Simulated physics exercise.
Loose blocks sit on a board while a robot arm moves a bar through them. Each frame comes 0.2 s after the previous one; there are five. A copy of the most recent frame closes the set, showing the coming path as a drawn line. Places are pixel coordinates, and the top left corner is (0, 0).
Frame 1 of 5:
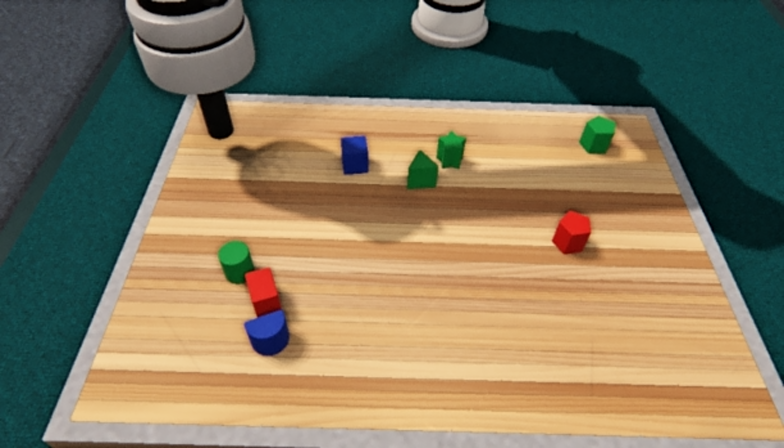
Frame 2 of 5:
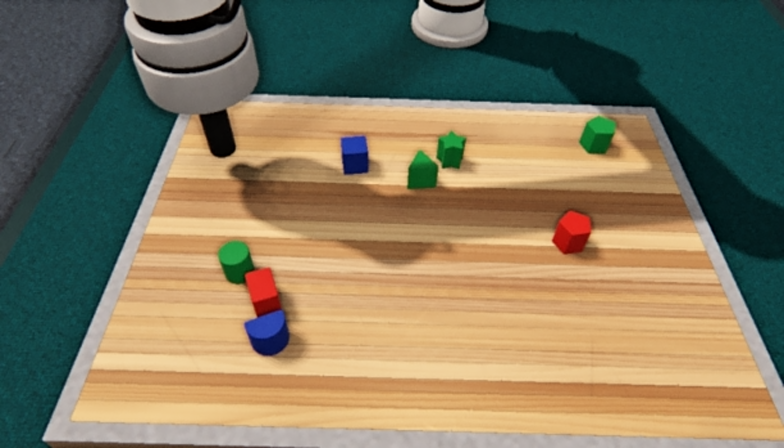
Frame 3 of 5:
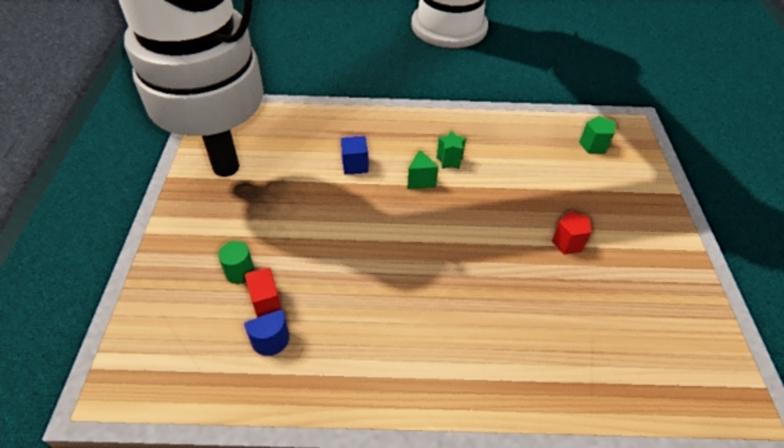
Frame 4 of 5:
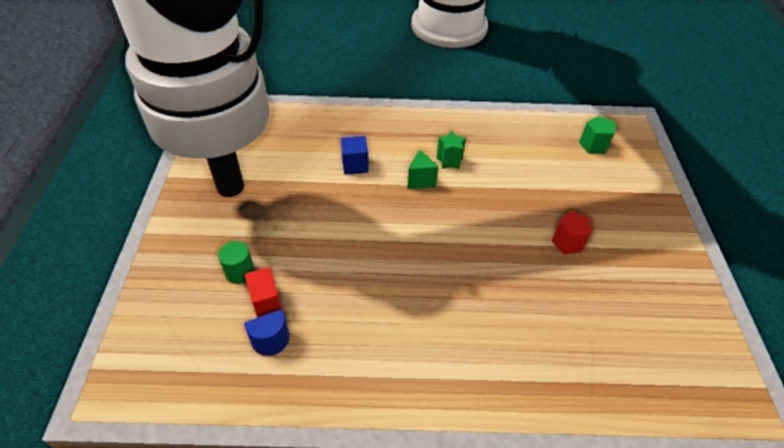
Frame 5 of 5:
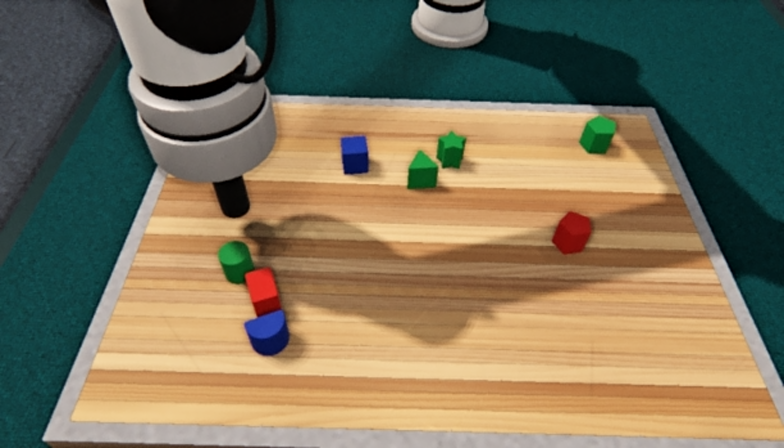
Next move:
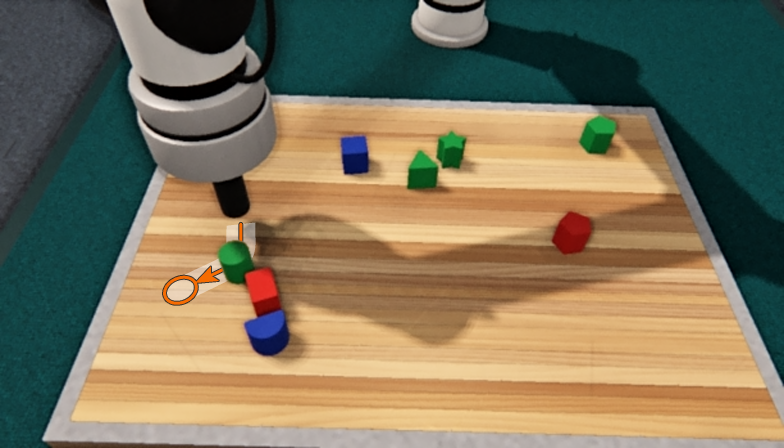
On a wooden board, a robot arm slowly moving its black bar down the left side toward the viewer, colored blocks staying still.
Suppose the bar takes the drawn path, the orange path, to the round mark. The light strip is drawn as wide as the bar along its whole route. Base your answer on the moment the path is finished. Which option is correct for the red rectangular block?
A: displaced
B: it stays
B - it stays.
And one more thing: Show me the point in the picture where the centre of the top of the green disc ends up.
Answer: (226, 272).
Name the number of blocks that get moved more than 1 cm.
I'd put the number at one.
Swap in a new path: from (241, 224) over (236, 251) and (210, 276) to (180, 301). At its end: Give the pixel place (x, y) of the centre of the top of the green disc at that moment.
Expect it around (226, 270).
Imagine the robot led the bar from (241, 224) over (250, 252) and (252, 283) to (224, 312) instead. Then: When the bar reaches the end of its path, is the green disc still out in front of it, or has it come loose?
Once the path is finished, the green disc still sits ahead of the bar.
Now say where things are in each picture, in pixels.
The first picture shows bar's lower end (222, 133); green disc (233, 252); red rectangular block (261, 284).
The second picture shows bar (224, 150); blocks still.
The third picture shows bar (227, 169); blocks still.
The fourth picture shows bar (231, 189); blocks still.
The fifth picture shows bar (236, 209); green disc (233, 252); red rectangular block (261, 284).
Drawn move, from (241, 224) by way of (240, 251) and (216, 273) to (181, 290).
The first path, step by step. One third of the way, bar (235, 236); green disc (233, 255).
Two thirds of the way, bar (210, 259); green disc (226, 272).
At the end, bar (173, 276); green disc (226, 272); red rectangular block still.
